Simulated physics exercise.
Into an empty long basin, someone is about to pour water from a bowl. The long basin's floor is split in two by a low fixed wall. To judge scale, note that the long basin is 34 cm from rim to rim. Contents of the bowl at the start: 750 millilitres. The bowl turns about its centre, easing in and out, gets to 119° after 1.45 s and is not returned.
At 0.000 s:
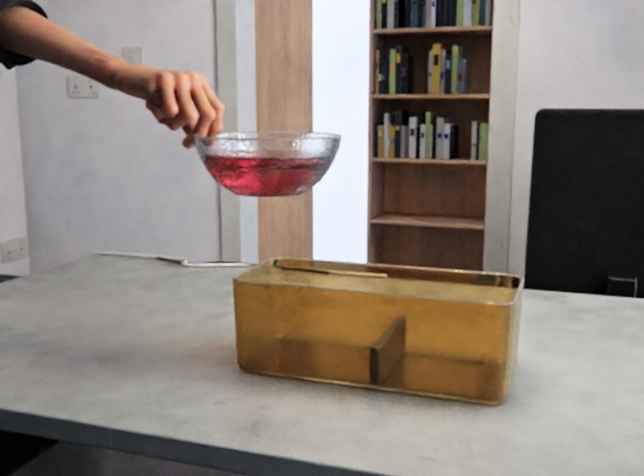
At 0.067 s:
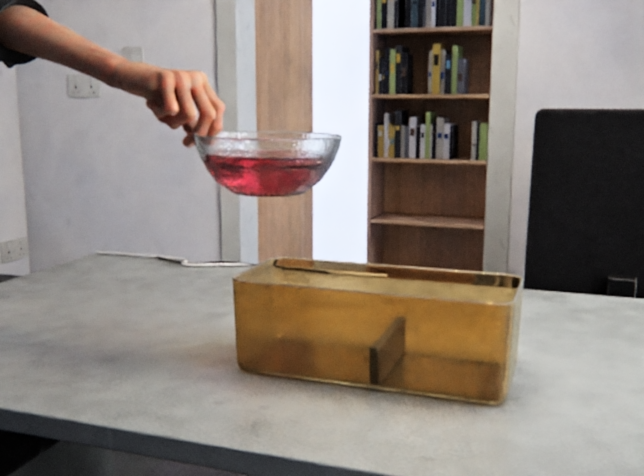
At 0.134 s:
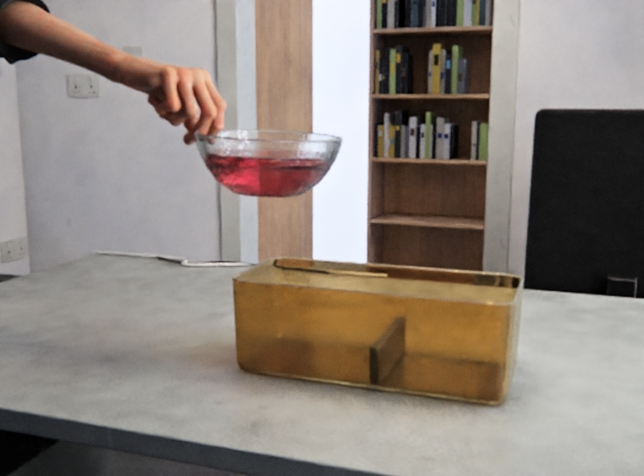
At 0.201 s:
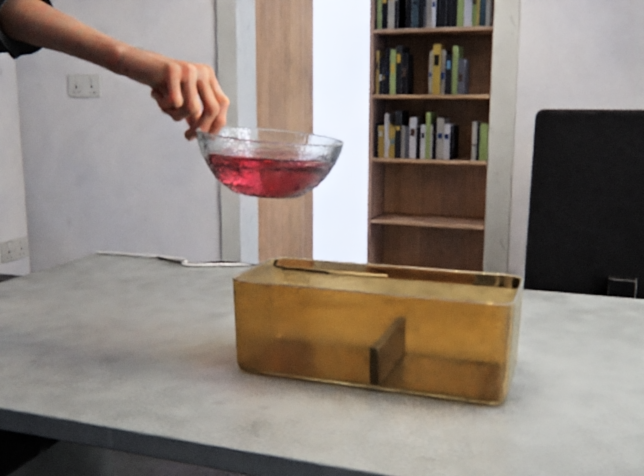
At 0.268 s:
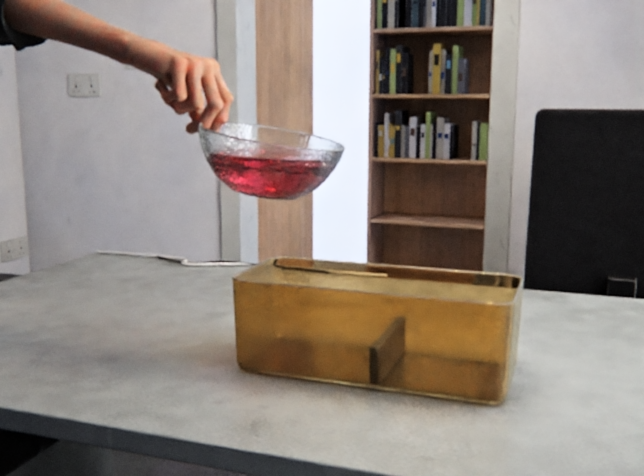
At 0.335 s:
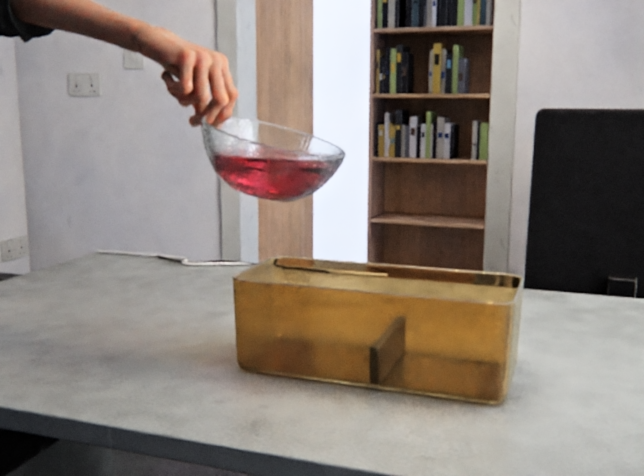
A hand reaching in from the upper left holds a clear glass bowl of red liquid in the air and slowly tilts it, its right rim dipping slightly while its left side rises. Below it, a long amber, see-through basin with a dark upright divider sits on a grey tabletop, viewed from slightly above. Behind are pale walls, a wooden bookshelf and a black chair back at right, all still, as is the camera.
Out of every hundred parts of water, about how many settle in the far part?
About 27 out of 100.
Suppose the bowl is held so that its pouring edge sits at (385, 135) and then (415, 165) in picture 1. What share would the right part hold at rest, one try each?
80 then 95 %.
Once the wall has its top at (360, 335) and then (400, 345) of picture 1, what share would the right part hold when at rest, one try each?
The first gives near 70 per cent and the second near 20 per cent.
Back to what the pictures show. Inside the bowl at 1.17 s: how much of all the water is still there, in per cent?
Around 0 percent of it.
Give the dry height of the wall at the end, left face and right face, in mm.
Left 26 mm, right 38 mm.
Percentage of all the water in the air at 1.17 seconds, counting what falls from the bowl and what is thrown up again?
About 1 per cent.
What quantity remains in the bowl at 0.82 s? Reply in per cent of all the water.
About 28 per cent.
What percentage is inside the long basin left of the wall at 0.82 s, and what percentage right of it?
Around 22 on the left and around 18 on the right.
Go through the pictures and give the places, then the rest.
In the first picture, it leans 0°; its right rim is at (337, 138); the water meets the walls at (213, 153) and (331, 156); the long basin's rim runs from (253, 269) to (519, 291); the wall's top is at (390, 332).
In the second picture, it leans 1°; its right rim is at (337, 139); the water meets the walls at (213, 153) and (332, 156).
In the third picture, it leans 2°; its right rim is at (338, 142); the water meets the walls at (214, 151) and (331, 158).
In the fourth picture, it leans 6°; its right rim is at (339, 146); the water meets the walls at (215, 151) and (333, 159).
In the fifth picture, it leans 10°; its right rim is at (340, 151); the water meets the walls at (218, 150) and (335, 159).
In the sixth picture, it leans 15°; its right rim is at (341, 158); the water meets the walls at (220, 152) and (339, 159).
Then, 0.82 s in, the tilt is 72° and 28 per cent is still to pour, 21 is left of the wall and 18 right of it.
Then, 1.17 s in, the tilt is 109° and 0 per cent is still to pour, 72 is left of the wall and 27 right of it.
Then, 1.55 s in, the tilt is 119° and 0 per cent is still to pour, 72 is left of the wall and 27 right of it.
Then, 1.95 s in, the tilt is 119° and 0 per cent is still to pour, 72 is left of the wall and 27 right of it.
Finally, 72 per cent lies left of the wall, 27 right of it and 1 outside.
